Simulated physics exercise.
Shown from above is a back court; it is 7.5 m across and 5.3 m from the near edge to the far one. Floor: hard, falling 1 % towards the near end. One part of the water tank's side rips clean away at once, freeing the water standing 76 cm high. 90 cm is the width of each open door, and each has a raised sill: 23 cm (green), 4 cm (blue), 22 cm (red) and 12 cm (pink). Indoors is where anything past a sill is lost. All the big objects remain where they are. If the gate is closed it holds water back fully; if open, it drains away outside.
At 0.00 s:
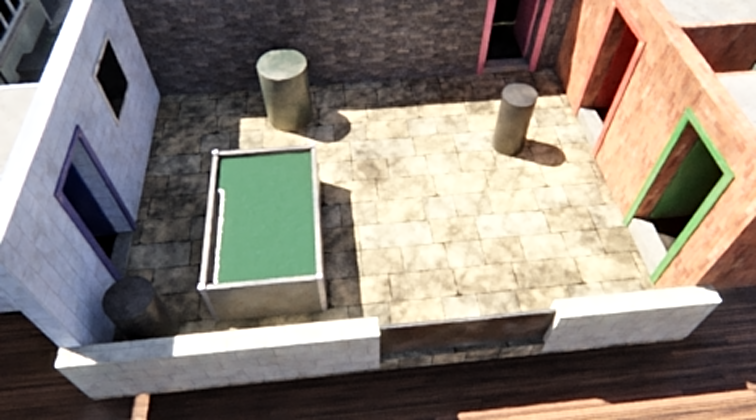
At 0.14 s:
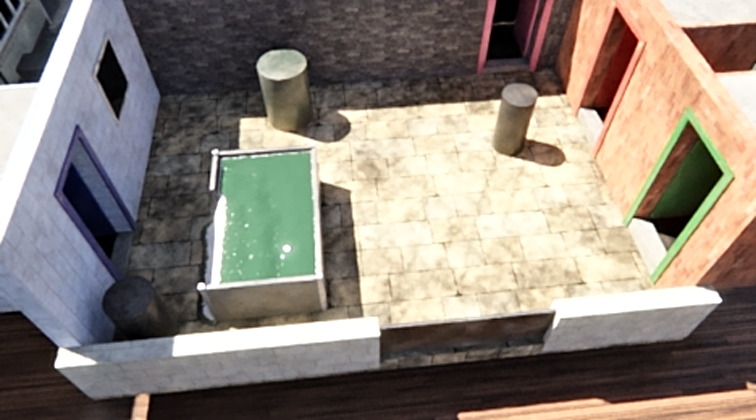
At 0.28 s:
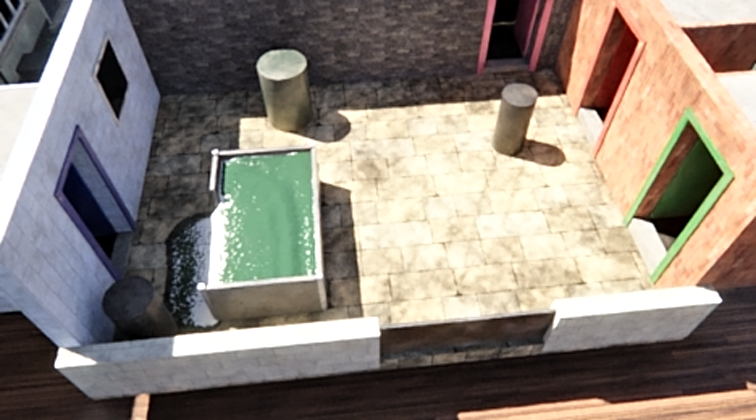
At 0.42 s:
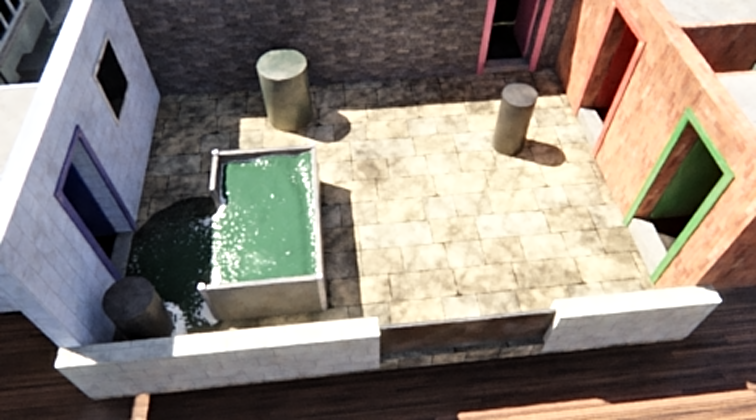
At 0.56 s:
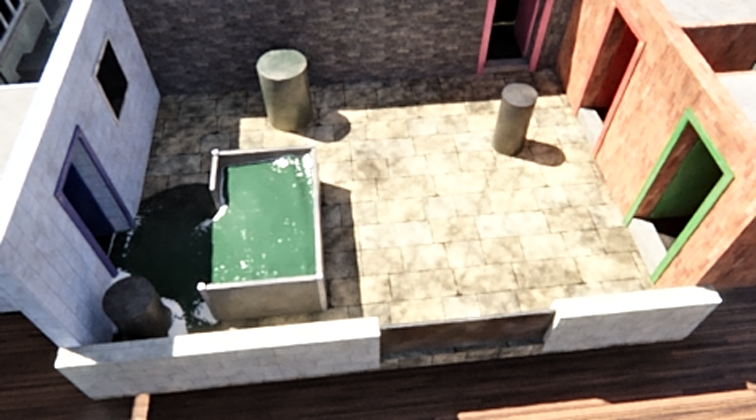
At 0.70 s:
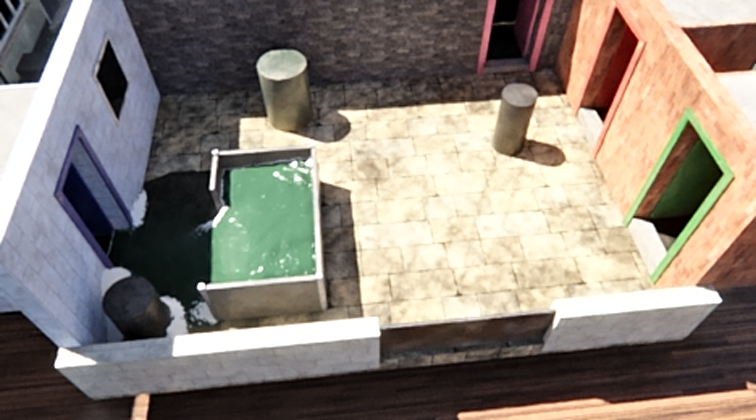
A rectangular tank of green water stands at the left of a walled, paved back court, seen from above by a camera that stays still. Squat grey cylinders stand on the sunlit tiles, between a white wall with a blue-edged doorway and an orange wall with red and green doorways. The tank's left side breaks open, and foaming water pours out, spreading darkly across the floor to the white wall and around the near cylinder.
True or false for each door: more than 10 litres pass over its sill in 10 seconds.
Per door: The green door: False; the blue door: True; the red door: False; the pink door: False.
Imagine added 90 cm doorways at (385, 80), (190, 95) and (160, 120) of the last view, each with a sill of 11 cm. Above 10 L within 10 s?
In turn: Short of it, beyond it, short of it.
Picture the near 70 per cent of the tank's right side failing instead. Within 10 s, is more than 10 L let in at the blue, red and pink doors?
Log - blue: Threshold not reached, red: Threshold not reached, pink: Threshold topped.
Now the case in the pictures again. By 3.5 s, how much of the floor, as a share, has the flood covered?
Some 45 per cent of the floor is wet.
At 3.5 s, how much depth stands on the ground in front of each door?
Centimetres: Green 0 / blue 18 / red 0 / pink 0.
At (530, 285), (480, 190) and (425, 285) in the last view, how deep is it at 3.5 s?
4, 0 and 3 cm, respectively.
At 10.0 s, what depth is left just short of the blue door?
About 6.0 cm deep.
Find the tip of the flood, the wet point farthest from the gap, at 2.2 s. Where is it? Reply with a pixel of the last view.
Near (161, 98).
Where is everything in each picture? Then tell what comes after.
In the first picture, the water tank at (264, 213) is whole and still, 76 cm deep.
In the second picture, water pours out at (220, 259) and has run 0.8 m, to a hidden place; typically 6 cm deep outside, 76 cm at the water tank's back.
In the third picture, the front is at (188, 223), 1.1 m from the gap at (220, 259); 1.2 m2 of floor is under water; 71 cm left at the back of the water tank.
In the fourth picture, the front is at (133, 243), 1.5 m from the gap at (221, 260); 2.5 m2 of floor is under water; 65 cm left at the back of the water tank.
In the fifth picture, the front is at (139, 208), 1.9 m from the gap at (221, 261); 3.4 m2 of floor is under water; 64 cm left at the back of the water tank.
In the sixth picture, water pours out at (221, 260) and has run 2.2 m, to (144, 185); typically 13 cm deep outside, 58 cm at the water tank's back.
After 1.4 s water covers 15 % of the floor and is deepest (64 cm) near (108, 370); green door not reached, blue door 33 cm at the sill, 279 L in, red door not reached, pink door not reached.
After 2.2 s water covers 25 % of the floor and is deepest (46 cm) near (108, 370); green door not reached, blue door 28 cm at the sill, 493 L in, red door not reached, pink door not reached.
After 3.5 s water covers 45 % of the floor and is deepest (22 cm) near (165, 364); green door not reached, blue door 18 cm at the sill, 664 L in, red door not reached, pink door not reached.
After 6.0 s water covers 70 % of the floor and is deepest (12 cm) near (268, 104); green door 9 cm at the sill, 0 L in, blue door 10 cm at the sill, 766 L in, red door 3 cm at the sill, 0 L in, pink door not reached.
After 10.0 s water covers 85 % of the floor and is deepest (8 cm) near (179, 363); green door 4 cm at the sill, 0 L in, blue door 6 cm at the sill, 802 L in, red door 5 cm at the sill, 0 L in, pink door 4 cm at the sill, 0 L in.
